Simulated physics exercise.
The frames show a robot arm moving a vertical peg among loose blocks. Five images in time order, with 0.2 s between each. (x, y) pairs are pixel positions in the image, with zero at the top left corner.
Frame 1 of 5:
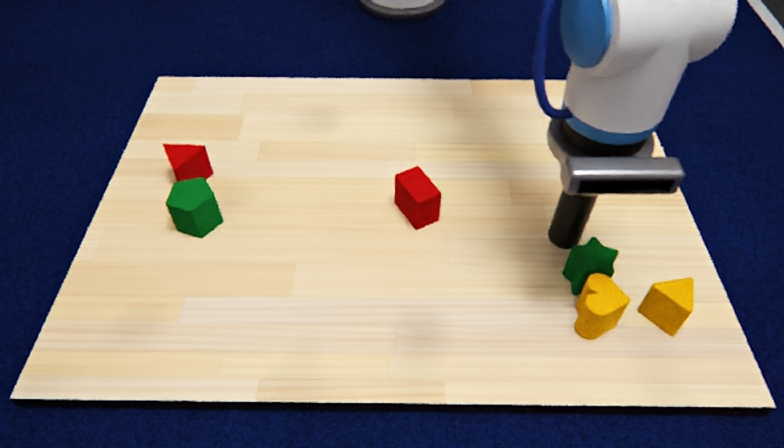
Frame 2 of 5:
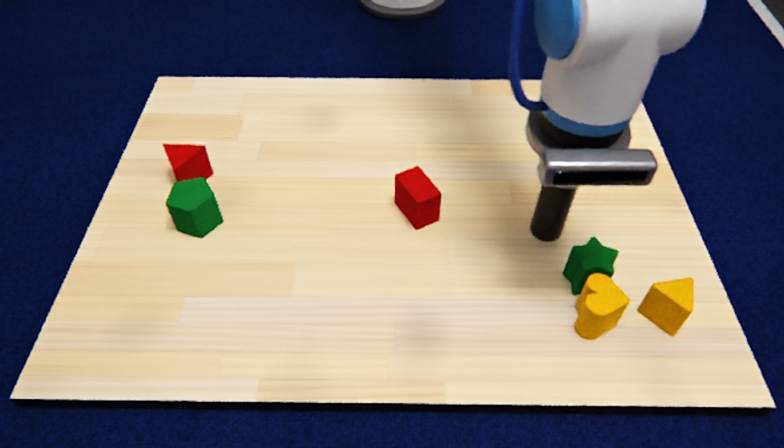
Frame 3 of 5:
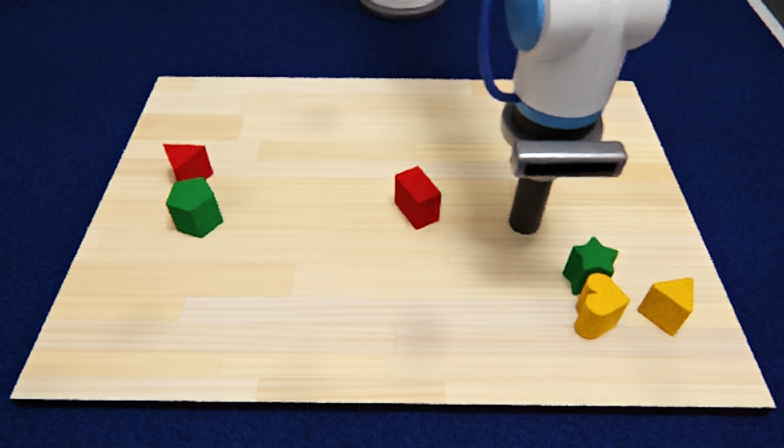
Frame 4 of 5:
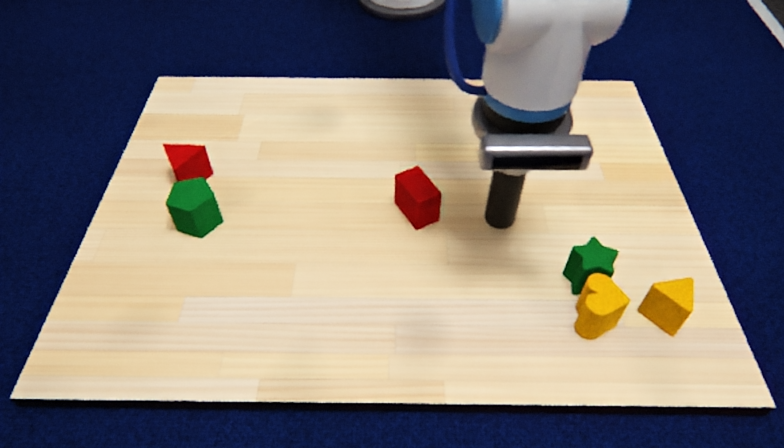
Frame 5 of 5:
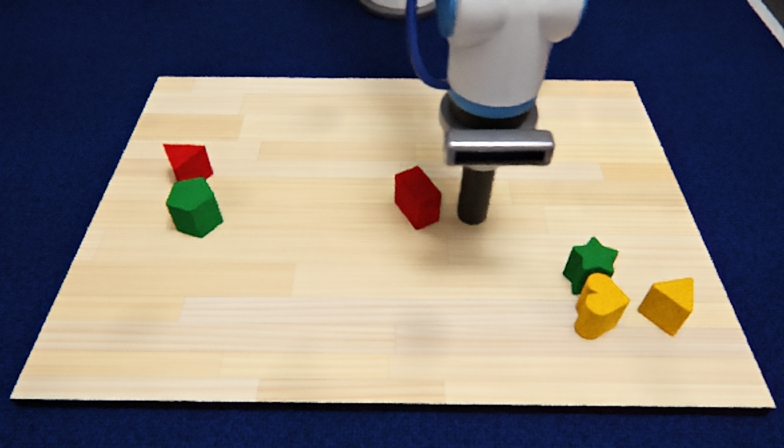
A robot arm moves its dark peg left across the board toward the red block.
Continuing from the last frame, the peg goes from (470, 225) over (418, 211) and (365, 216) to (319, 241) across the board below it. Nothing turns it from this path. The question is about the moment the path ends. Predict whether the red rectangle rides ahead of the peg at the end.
It comes off the peg's front.
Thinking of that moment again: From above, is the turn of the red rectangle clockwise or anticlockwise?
Its spin: Clockwise.
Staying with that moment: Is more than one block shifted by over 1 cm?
No, that is not how it ends up.
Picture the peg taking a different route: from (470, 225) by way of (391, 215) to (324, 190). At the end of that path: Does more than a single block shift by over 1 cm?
No, I don't think so.
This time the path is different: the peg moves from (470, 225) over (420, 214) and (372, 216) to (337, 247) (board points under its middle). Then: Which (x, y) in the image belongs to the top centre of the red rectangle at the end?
The middle of its upper face should be somewhere near (351, 173).
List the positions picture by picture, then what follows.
The first picture shows tip of the peg at (564, 237), middles of tops, red rectangle at (418, 183).
The second picture shows peg at (545, 230), nothing pushed.
The third picture shows peg at (524, 223), nothing pushed.
The fourth picture shows peg at (500, 218), nothing pushed.
The fifth picture shows peg at (472, 214), red rectangle at (418, 183).
On the path given first. One third of the way, peg at (417, 199); red rectangle at (388, 181), turned 35° clockwise.
Two thirds of the way, peg at (364, 205); red rectangle at (336, 180), turned 60° clockwise.
At the end, peg at (317, 230); red rectangle at (325, 180), turned 75° clockwise.
